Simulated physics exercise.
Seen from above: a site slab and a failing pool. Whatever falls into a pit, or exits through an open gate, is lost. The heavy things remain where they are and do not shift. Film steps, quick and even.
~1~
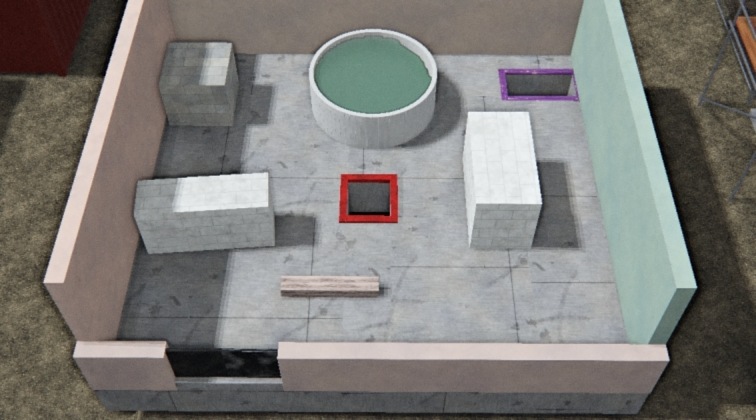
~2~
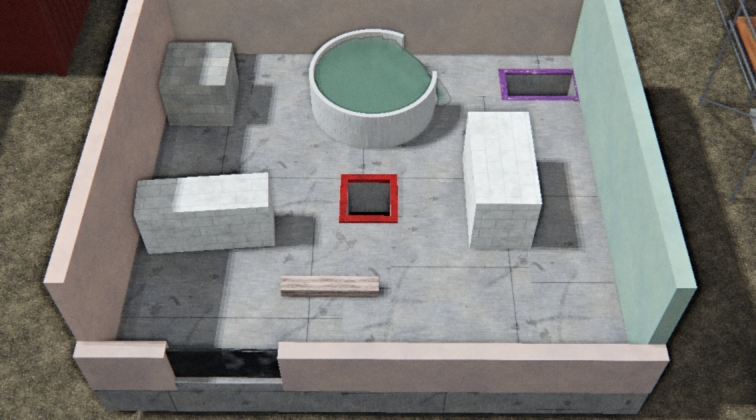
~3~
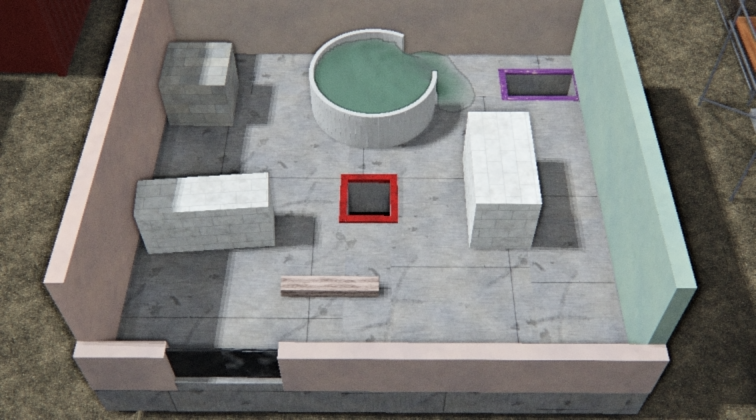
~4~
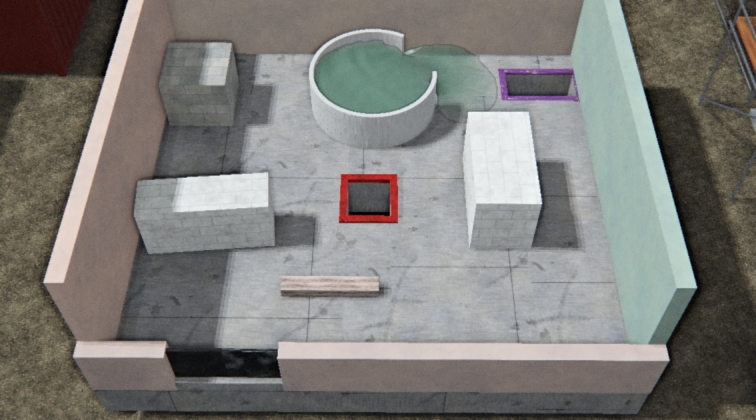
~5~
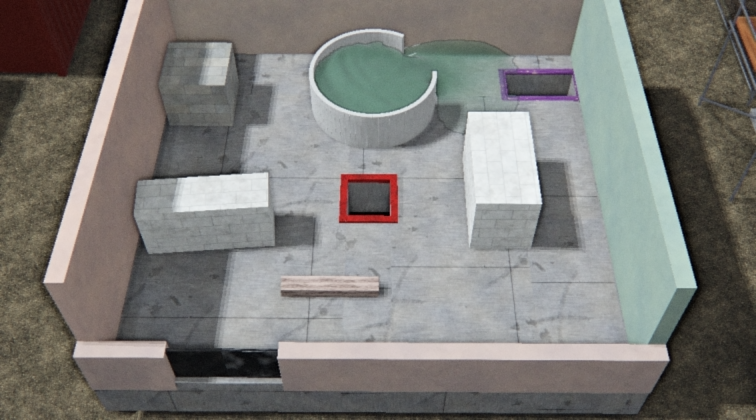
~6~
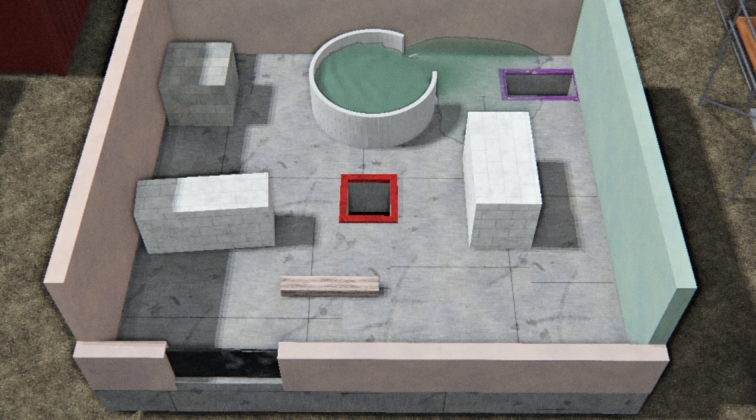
Green water leaking from a gap in the right side of a round white tank, spreading rightward across a walled grey slab.
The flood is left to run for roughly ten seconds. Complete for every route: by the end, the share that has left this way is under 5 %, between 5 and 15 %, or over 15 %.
By the end, the share via the gate is under 5 %; the share via the purple pit is over 15 %; the share via the red pit is under 5 %.
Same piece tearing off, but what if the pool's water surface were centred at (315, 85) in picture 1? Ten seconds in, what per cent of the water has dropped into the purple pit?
Within ten seconds the purple pit collects 60 percent of the total.
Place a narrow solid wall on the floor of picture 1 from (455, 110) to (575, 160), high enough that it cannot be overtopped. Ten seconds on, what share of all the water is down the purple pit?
Purple: 75 %.
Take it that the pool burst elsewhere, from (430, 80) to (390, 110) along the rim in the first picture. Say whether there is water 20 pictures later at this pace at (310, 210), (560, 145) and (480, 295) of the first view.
Well, the first is missed by the spill, the next hit by the spill, the last hit by the spill.
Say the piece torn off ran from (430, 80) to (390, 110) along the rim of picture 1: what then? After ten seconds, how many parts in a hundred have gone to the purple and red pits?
Purple 20 %, red 0 %.
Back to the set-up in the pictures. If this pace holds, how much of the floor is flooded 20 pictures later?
I'd say close to 25 per cent.
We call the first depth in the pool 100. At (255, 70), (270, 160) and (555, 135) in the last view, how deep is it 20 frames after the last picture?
2, 0, 4 %.
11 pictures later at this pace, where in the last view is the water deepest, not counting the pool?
Roughly (564, 57).
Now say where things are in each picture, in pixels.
The first frame shows the round tank at (373, 75) is whole and still.
In the second frame, the front is at (445, 102), out from the gap at (423, 73).
In the third frame, the front is at (468, 99), out from the gap at (423, 75).
In the fourth frame, the front is at (492, 97), out from the gap at (423, 76).
In the fifth frame, the front is at (509, 57), out from the gap at (423, 76).
In the sixth frame, water pours out at (423, 76) and has run to (548, 57).
A moment on, water covers 15 % of the floor; the gate 0 %, the purple pit 9 %, the red pit 0 %.
Next, water covers 15 % of the floor; the gate 0 %, the purple pit 25 %, the red pit 0 %.
Then, water covers 25 % of the floor; the gate 0 %, the purple pit 42 %, the red pit 0 %.
Later, water covers 30 % of the floor; the gate 0 %, the purple pit 59 %, the red pit 0 %.
In the end, water covers 40 % of the floor; the gate 0 %, the purple pit 70 %, the red pit 0 %.
